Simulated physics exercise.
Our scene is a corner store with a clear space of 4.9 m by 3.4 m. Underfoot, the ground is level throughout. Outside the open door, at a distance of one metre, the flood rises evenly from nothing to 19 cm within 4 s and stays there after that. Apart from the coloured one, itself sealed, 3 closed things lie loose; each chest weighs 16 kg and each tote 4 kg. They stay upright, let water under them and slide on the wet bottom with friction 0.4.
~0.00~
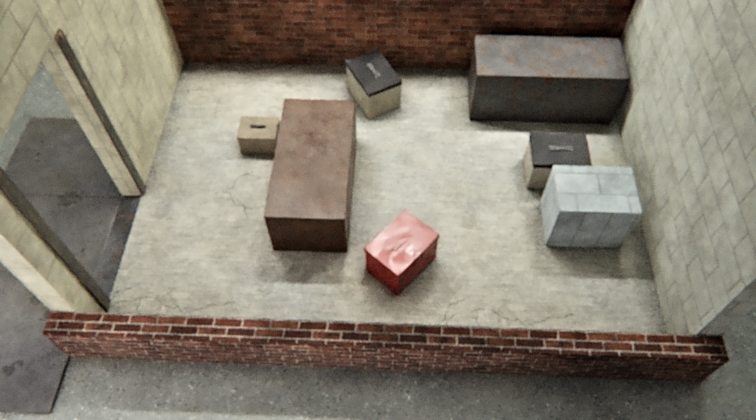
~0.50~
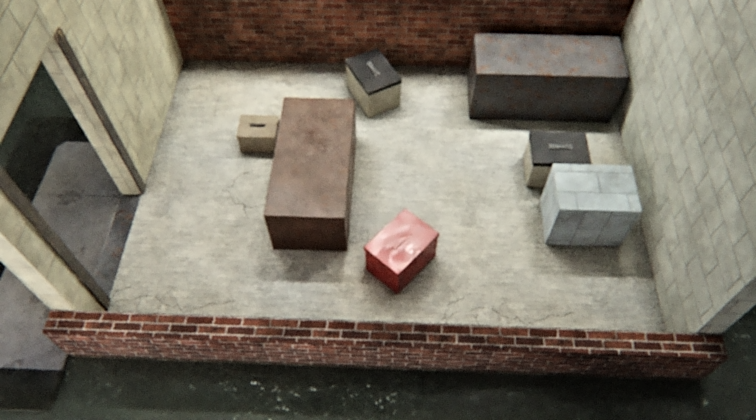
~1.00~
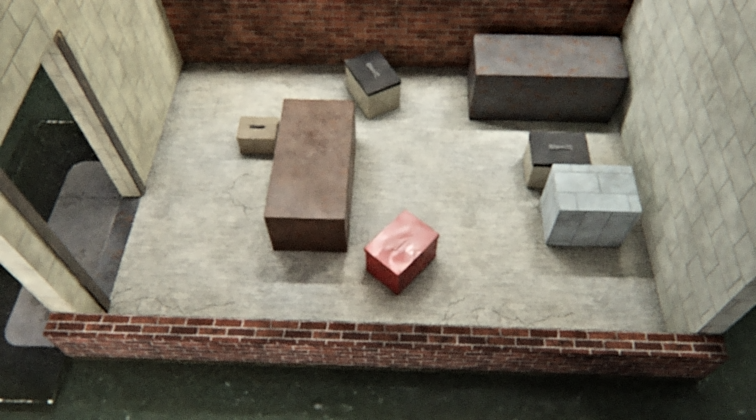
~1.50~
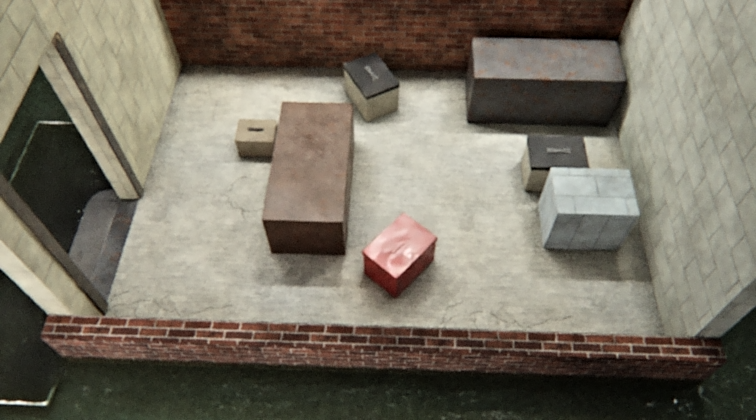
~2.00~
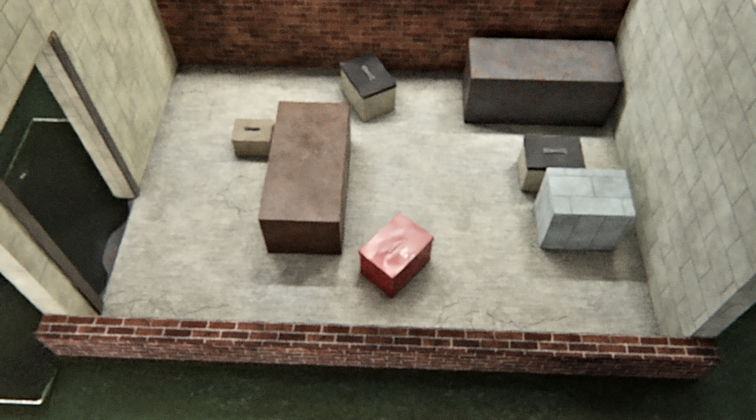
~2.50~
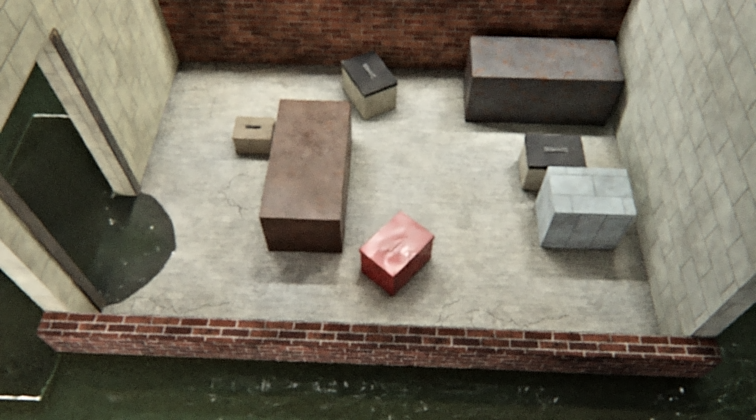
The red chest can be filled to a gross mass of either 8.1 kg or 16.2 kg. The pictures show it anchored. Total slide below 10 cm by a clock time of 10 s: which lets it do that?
Neither filling is enough.
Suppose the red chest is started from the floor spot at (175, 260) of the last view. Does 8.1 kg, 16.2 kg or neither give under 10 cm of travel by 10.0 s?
The answer: No weight will do.
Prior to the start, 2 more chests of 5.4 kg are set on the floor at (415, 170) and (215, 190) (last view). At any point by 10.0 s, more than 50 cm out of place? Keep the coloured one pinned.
In turn: Less, over.
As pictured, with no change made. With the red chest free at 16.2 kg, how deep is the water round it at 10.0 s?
Around 4 cm.
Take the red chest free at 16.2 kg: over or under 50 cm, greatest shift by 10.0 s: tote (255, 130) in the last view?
That one is beyond half a metre, as it turns out.
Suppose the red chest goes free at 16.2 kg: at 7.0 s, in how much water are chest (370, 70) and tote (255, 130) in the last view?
2 and 9 cm.
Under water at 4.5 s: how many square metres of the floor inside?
I'd put it close to 4.0 m2.
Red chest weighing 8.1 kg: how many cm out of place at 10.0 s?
About 120 cm.
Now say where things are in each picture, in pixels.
In the first frame, the red chest at (402, 242) rests on the ground; 0.0 m2 under water; 0 of 4 have shifted.
In the second frame, the red chest at (402, 240) rests on the ground; water covers 0.0 m2; 0 of 4 have shifted.
In the third frame, the red chest at (402, 241) rests on the ground; 0.0 m2 under water; 0 of 4 have shifted.
In the fourth frame, the red chest at (400, 244) rests on the ground; 0.0 m2 under water; 0 of 4 have shifted.
In the fifth frame, the red chest at (397, 244) rests on the ground; water covers 0.0 m2; 0 of 4 have shifted.
In the sixth frame, the red chest at (397, 243), on the bottom; water covers 0.4 m2; 0 of 4 have shifted.
After 3.5 s the red chest would be 0 cm from its start with 8.1 kg and 0 cm from its start with 16.2 kg; 0 cm of water round it then.
After 4.5 s the red chest would be 0 cm from its start with 8.1 kg and 0 cm from its start with 16.2 kg; 1 cm of water round it then.
After 7.0 s the red chest would be 78 cm from its start with 8.1 kg and 11 cm from its start with 16.2 kg; 4 cm of water round it then.
After 10.0 s the red chest would be 123 cm from its start with 8.1 kg and 41 cm from its start with 16.2 kg; 4 cm of water round it then.
